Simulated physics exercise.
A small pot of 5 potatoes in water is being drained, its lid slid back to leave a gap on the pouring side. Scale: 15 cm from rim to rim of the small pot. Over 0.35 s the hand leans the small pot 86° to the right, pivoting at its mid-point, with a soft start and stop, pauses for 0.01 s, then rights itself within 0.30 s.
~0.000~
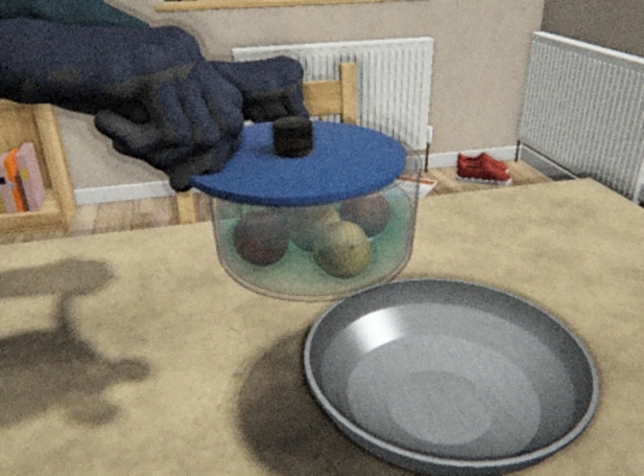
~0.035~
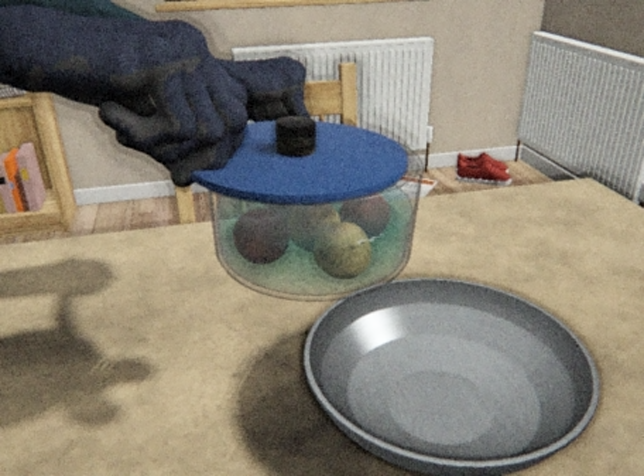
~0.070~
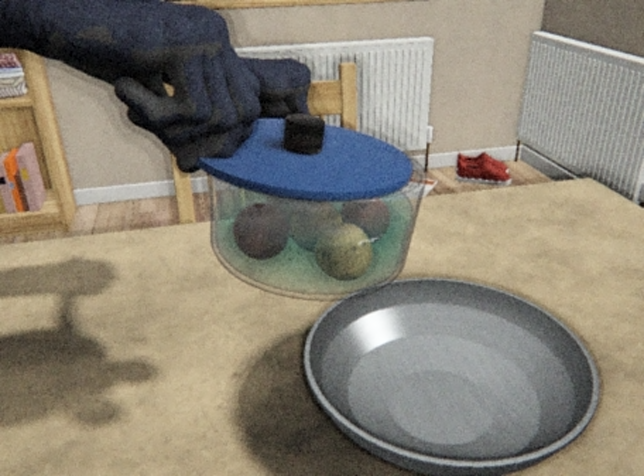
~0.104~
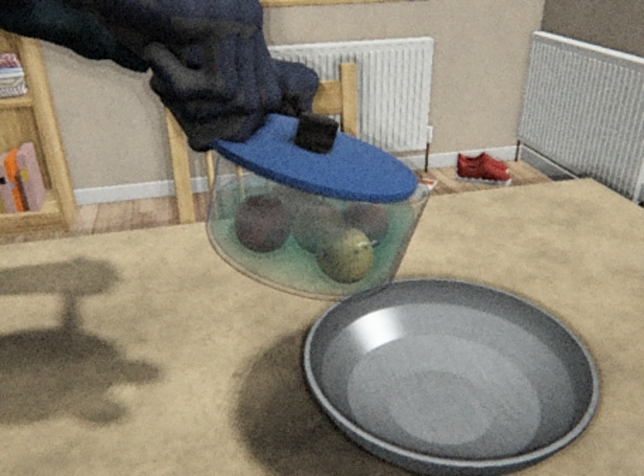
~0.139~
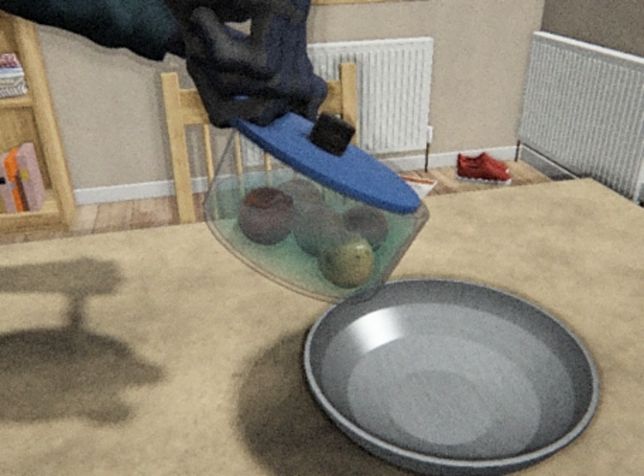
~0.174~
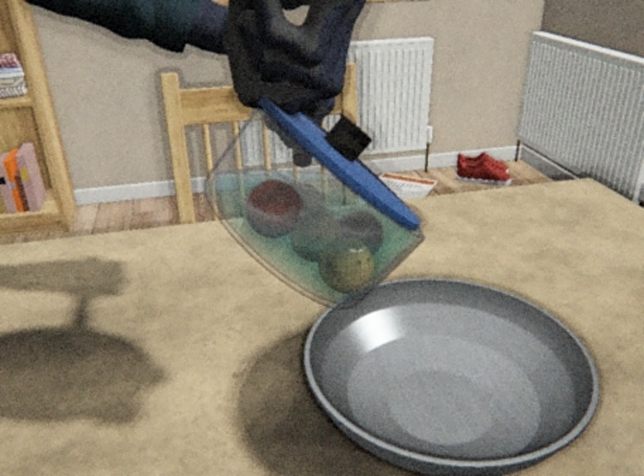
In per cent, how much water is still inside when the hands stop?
Roughly 55 per cent is left.
Then, 0.29 s in, the tilt is 80° and 83 per cent of the water is still in the small pot.
Then, 0.38 s in, the tilt is 85° and 70 per cent of the water is still in the small pot.
Then, 0.47 s in, the tilt is 60° and 59 per cent of the water is still in the small pot.
Then, 0.57 s in, the tilt is 18° and 55 per cent of the water is still in the small pot.
Finally, 55 per cent of the water is still in the small pot.
